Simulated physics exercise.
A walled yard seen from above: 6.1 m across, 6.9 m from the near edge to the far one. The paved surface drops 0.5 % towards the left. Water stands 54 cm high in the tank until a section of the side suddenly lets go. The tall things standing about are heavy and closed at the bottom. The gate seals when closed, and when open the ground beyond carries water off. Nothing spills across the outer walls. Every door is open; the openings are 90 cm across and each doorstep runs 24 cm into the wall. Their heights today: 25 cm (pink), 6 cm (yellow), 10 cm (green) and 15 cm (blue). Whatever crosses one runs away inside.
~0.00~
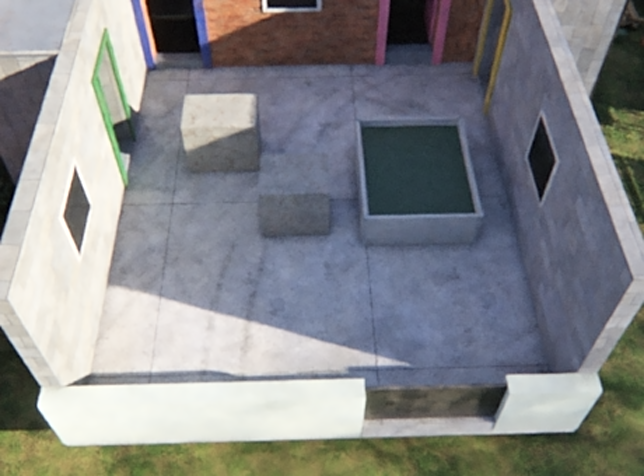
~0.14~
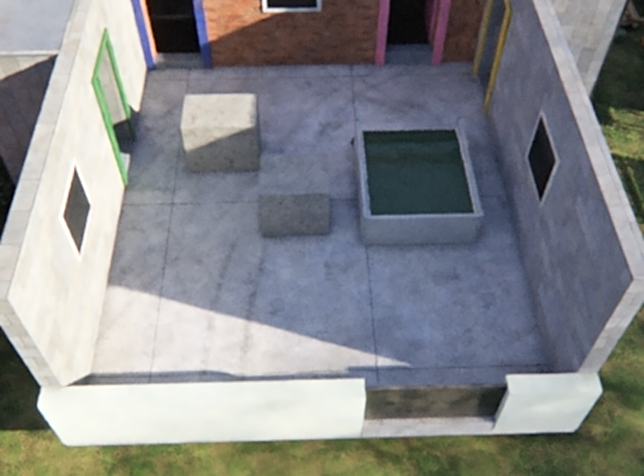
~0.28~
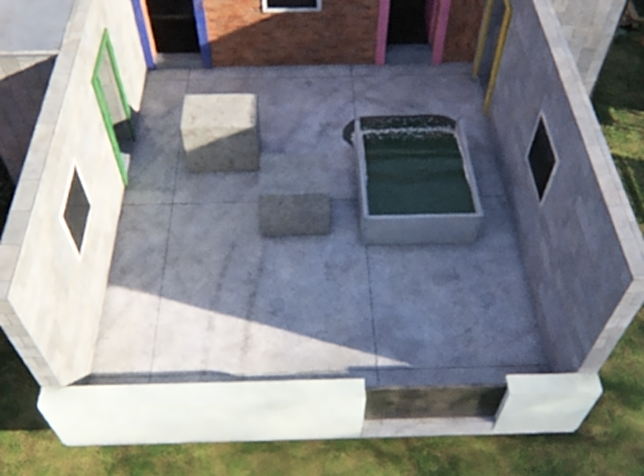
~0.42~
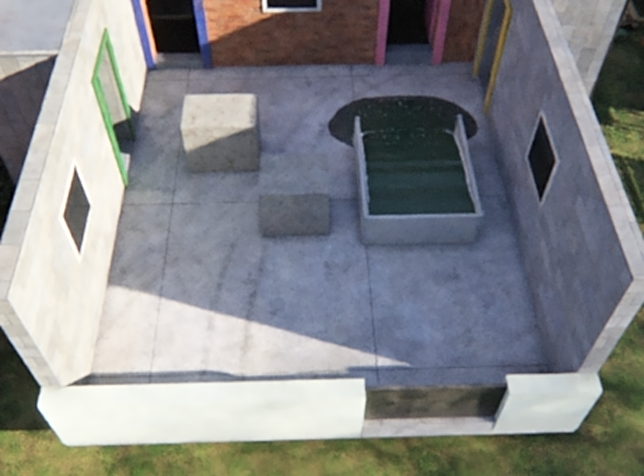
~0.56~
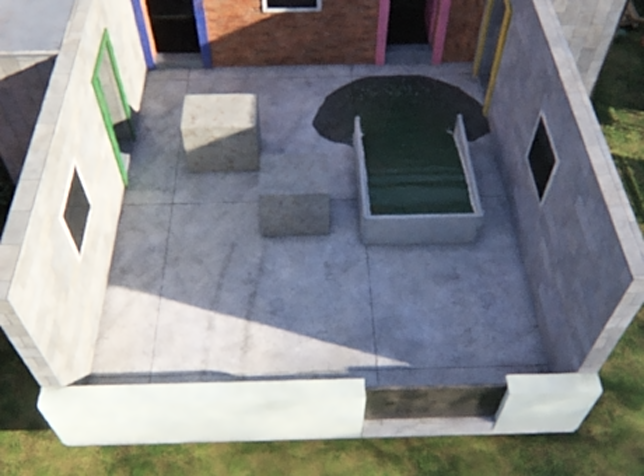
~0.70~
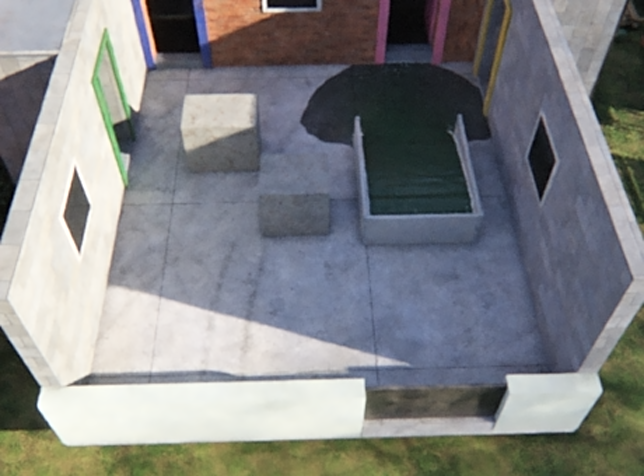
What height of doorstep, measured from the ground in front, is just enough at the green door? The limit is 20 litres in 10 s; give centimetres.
About 6.5 cm.
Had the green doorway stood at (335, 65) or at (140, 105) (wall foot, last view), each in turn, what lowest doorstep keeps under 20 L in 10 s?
About 19 and 13.0 cm.
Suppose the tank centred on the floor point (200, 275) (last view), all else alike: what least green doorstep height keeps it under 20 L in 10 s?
Then roughly 24 cm.
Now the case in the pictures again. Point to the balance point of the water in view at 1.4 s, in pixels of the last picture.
At about (402, 144).
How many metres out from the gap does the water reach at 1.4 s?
About 3.2 m.
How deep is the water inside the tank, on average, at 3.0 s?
Roughly 13 cm on average.
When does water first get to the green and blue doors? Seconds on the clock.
Arrival: Green 3.4 s, blue 2.2 s.
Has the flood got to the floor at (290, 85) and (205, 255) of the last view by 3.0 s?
In that order: Wet, not reached.
After 1.4 s water covers 20 % of the floor, deepest (34 cm) near (466, 63); it has not reached the green door.
After 3.0 s water covers 30 % of the floor, deepest (26 cm) near (466, 63); it has not reached the green door.
After 10.0 s water covers 85 % of the floor, deepest (8 cm) near (141, 103); 6 cm at the green door, 3 litres in over its 10 cm doorstep.
At the green door as built, the water arrived by 3.5 s and peaked near 11 cm at 4.4 s.
With a doorstep of 6 cm, 25 litres would have come in within the 10 s; with 7 cm, 16 litres. So under 20 litres takes about 6.5 cm.
